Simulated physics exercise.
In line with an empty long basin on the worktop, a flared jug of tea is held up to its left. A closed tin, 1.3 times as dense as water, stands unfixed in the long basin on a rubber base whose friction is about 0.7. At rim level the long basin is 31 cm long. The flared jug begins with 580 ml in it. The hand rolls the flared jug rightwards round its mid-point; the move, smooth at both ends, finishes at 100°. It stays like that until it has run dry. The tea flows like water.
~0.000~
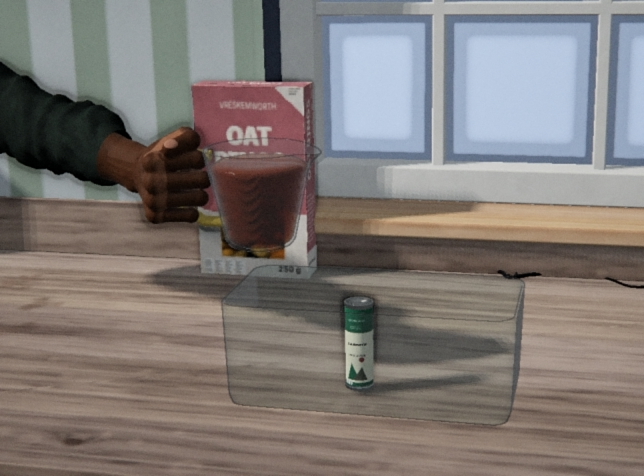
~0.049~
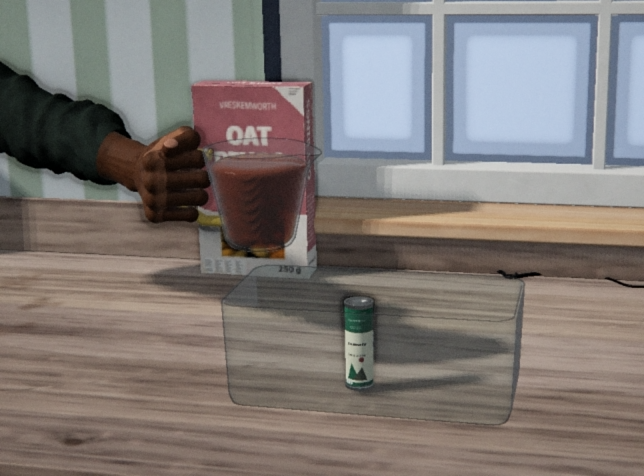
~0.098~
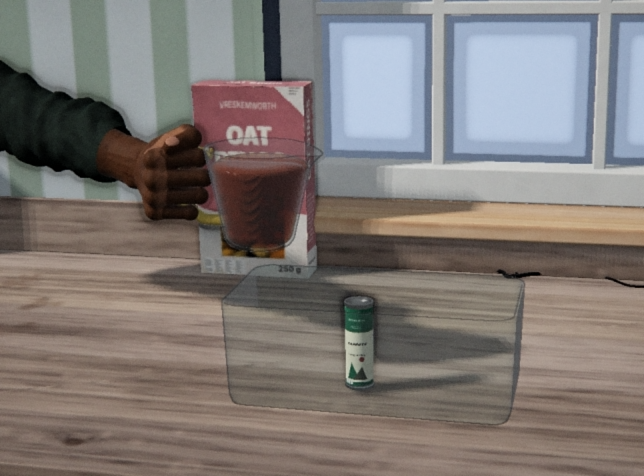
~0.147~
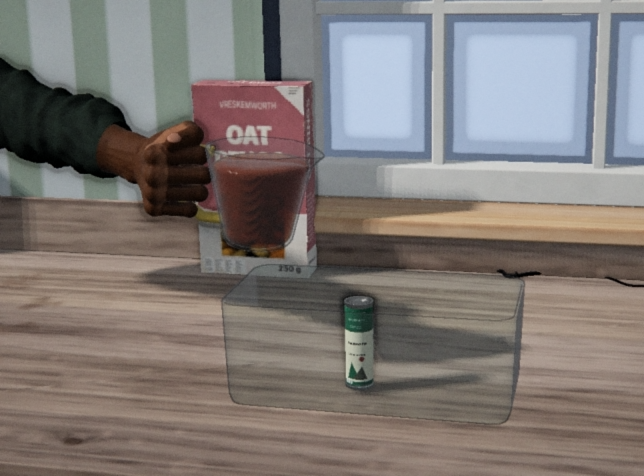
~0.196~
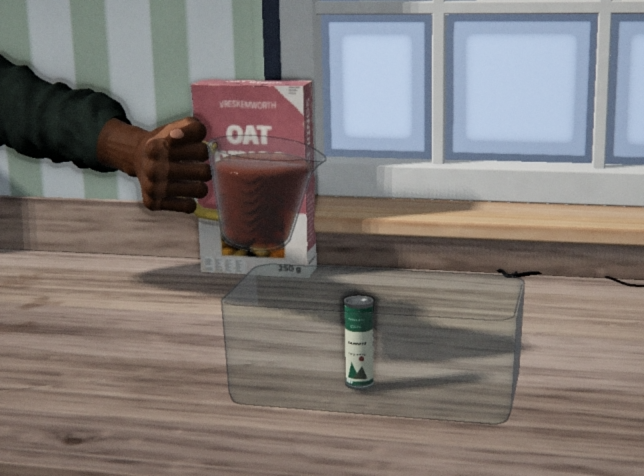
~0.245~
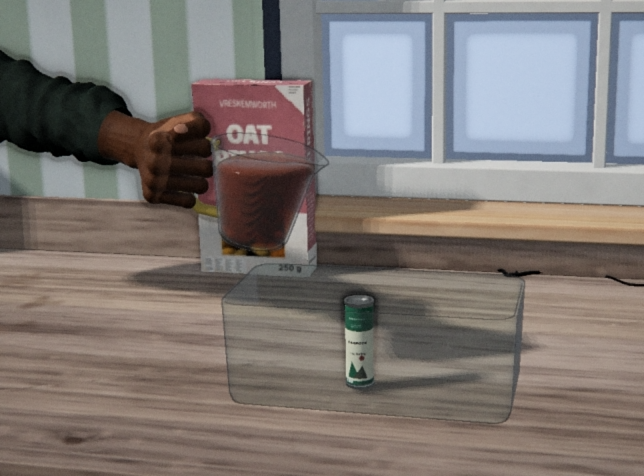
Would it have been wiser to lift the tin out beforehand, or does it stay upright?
Looks like it can take it.
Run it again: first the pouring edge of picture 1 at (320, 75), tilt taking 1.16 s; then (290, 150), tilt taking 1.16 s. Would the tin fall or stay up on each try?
Trial 1 - tin stays standing; trial 2 - tin stays standing.
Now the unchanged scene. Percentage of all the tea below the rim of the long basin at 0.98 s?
Close to 72 in a hundred.
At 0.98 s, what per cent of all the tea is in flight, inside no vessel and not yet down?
10 per cent or so.
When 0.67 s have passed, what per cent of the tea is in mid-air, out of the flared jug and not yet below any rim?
About 18 per cent.
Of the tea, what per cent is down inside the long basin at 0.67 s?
I'd estimate some 10 percent of the liquid.
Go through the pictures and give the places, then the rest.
The first picture shows tilt 0°; pouring edge (321, 152); surface from (214, 161) to (309, 164); the long basin's rim runs from (239, 285) to (520, 301); the tin's top is at (359, 306).
The second picture shows tilt 0°; pouring edge (321, 152); surface from (214, 161) to (309, 164).
The third picture shows tilt 2°; pouring edge (322, 153); surface from (214, 160) to (310, 164).
The fourth picture shows tilt 4°; pouring edge (324, 156); surface from (216, 160) to (311, 164).
The fifth picture shows tilt 7°; pouring edge (326, 159); surface from (218, 159) to (313, 165).
The sixth picture shows tilt 11°; pouring edge (329, 163); surface from (220, 160) to (317, 165).
Then, 0.67 s in, the tilt is 62° and 71 per cent is still to pour; the tin stands where it began.
Then, 0.98 s in, the tilt is 94° and 17 per cent is still to pour; the tin stands where it began.
Then, 1.31 s in, the tilt is 100° and 0 per cent is still to pour; the tin stands where it began.
Then, 1.66 s in, the tilt is 100° and 0 per cent is still to pour; the tin stands where it began.
Finally, the tin stands where it began.
